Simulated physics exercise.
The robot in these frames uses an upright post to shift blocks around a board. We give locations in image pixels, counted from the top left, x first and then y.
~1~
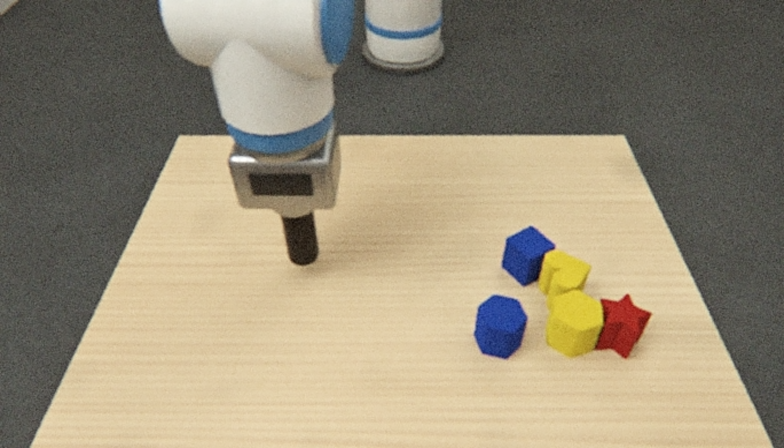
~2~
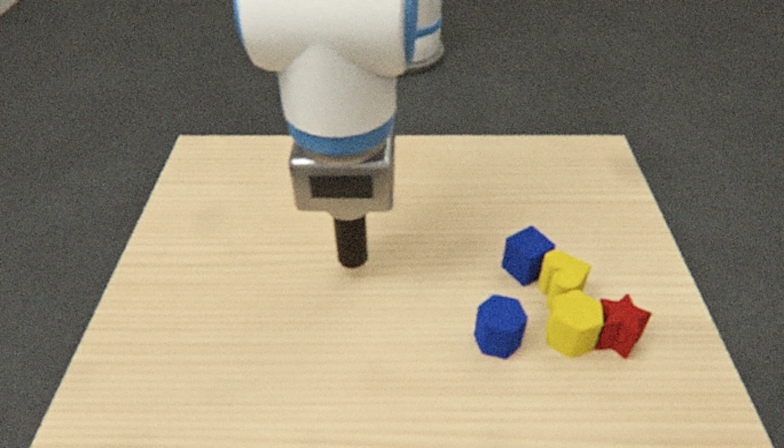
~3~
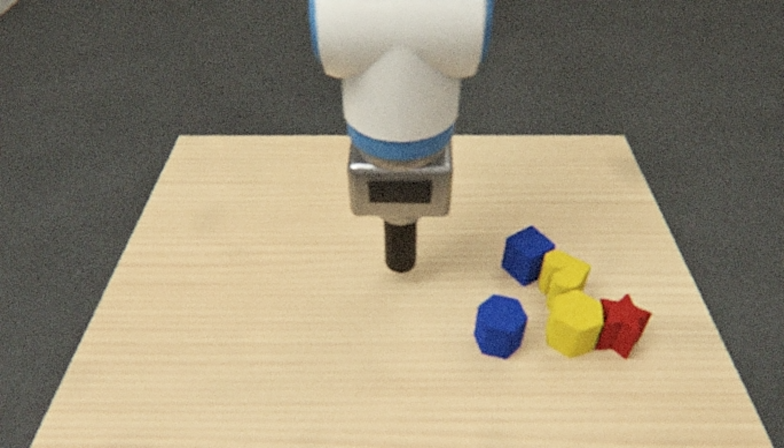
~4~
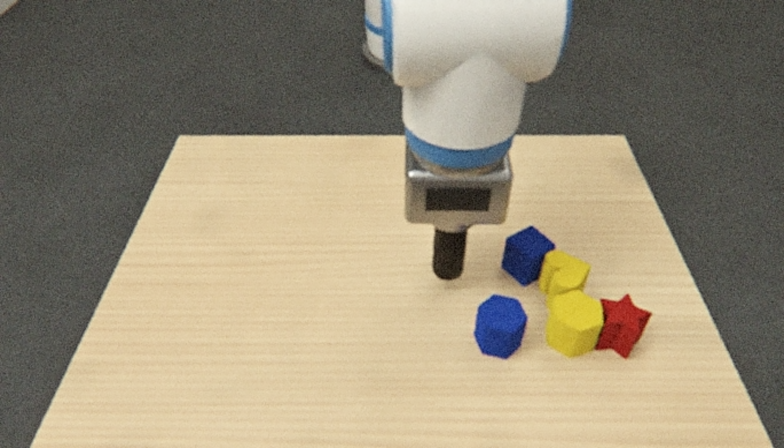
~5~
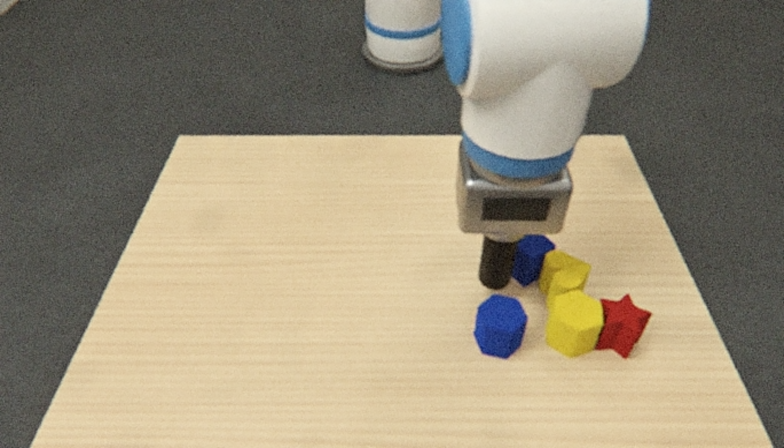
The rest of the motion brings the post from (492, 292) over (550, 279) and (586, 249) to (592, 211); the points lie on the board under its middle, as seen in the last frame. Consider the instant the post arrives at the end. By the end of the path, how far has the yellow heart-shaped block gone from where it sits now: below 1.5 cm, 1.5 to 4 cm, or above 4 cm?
It ends 1.5 to 4 cm away.
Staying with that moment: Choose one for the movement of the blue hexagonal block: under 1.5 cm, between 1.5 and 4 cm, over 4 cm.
It falls in the under 1.5 cm band.
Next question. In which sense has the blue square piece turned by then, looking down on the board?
Verdict: Counterclockwise.
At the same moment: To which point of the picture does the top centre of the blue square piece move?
Final place: (549, 221).
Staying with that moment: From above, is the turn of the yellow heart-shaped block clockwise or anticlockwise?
Looking down: Clockwise.
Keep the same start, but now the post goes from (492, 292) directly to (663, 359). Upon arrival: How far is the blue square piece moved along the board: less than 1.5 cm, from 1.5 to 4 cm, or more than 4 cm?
It moves only a bit, under 1.5 cm.
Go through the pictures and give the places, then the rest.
The first frame shows tip of the post at (304, 256), middles of tops, blue hexagonal block at (503, 312), blue square piece at (531, 241), yellow heart-shaped block at (567, 267).
The second frame shows post at (353, 259), nothing pushed.
The third frame shows post at (401, 263), nothing pushed.
The fourth frame shows post at (447, 270), nothing pushed.
The fifth frame shows post at (494, 279), blue hexagonal block at (503, 312), blue square piece at (531, 241), yellow heart-shaped block at (567, 267).
On the path given first. One third of the way, post at (555, 266); blue square piece at (548, 226), turned 65° anticlockwise; yellow heart-shaped block at (587, 267), turned 55° clockwise.
Two thirds of the way, post at (590, 235); blue square piece at (549, 221), turned 90° anticlockwise; yellow heart-shaped block at (592, 266), turned 70° clockwise.
At the end, post at (596, 198); blue hexagonal block unmoved; blue square piece at (549, 221), turned 90° anticlockwise; yellow heart-shaped block at (592, 266), turned 70° clockwise.
